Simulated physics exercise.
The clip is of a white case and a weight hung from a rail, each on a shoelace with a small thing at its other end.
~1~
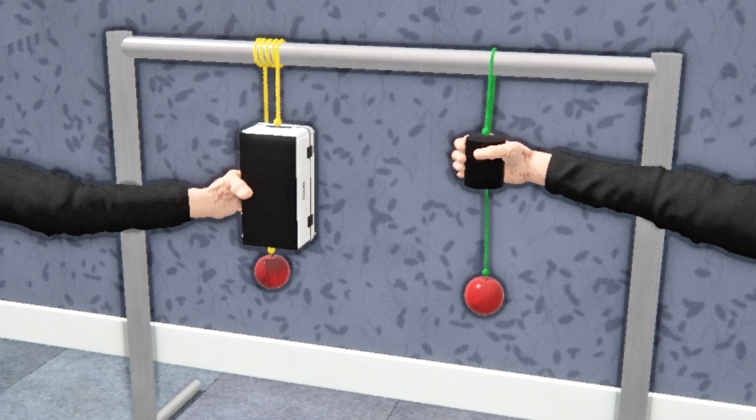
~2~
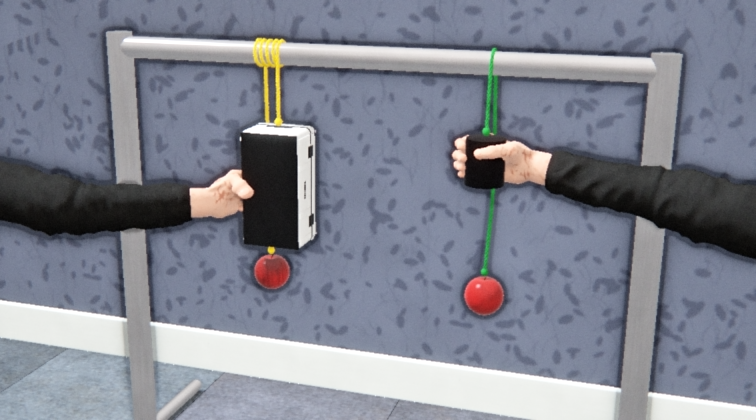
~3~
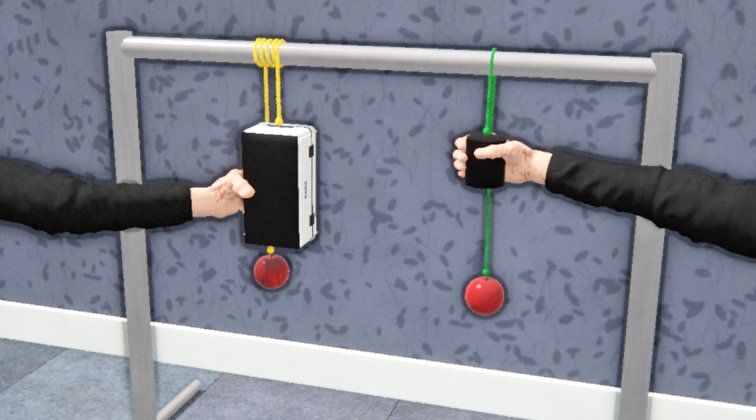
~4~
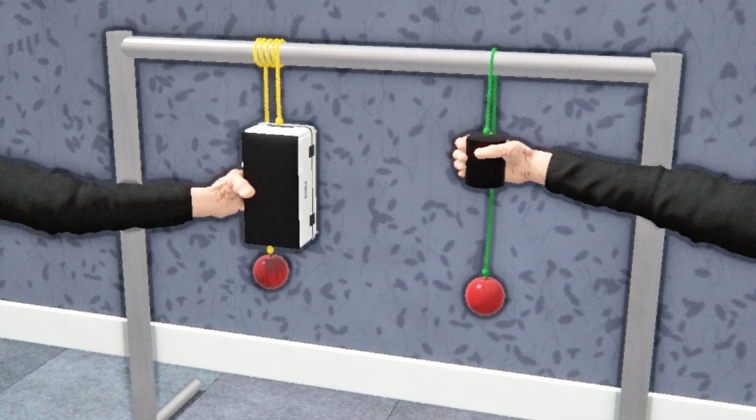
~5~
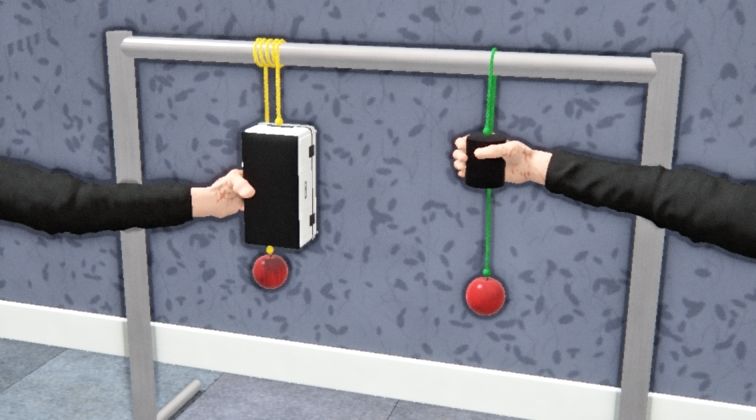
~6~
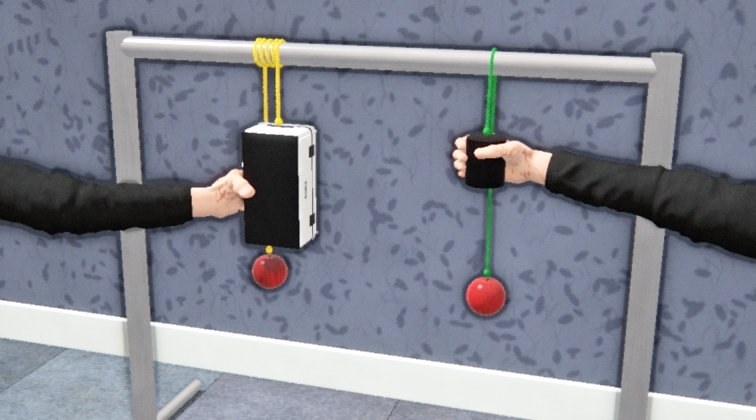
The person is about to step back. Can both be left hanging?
The white case keeps its height, the weight runs down to the floor.
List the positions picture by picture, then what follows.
White case (278, 186); weight (485, 161); left apple (272, 272); right apple (485, 295), in the first frame.
White case (280, 186); weight (485, 161), in the second frame.
White case (280, 185); weight (486, 161), in the third frame.
White case (281, 185); weight (486, 161), in the fourth frame.
White case (281, 185); weight (486, 161), in the fifth frame.
White case (281, 185); weight (486, 161); left shoelace wound several times round the rail; right shoelace only laid over the rail, in the sixth frame.
Then, 0.42 s after the last picture, white case hanging near (280, 185); weight dropping near (481, 302).
Then, 0.72 s after the last picture, white case hanging near (279, 185); weight on the floor.
At rest, white case hanging near (279, 185); weight on the floor. The white case stays hanging and the weight drops.
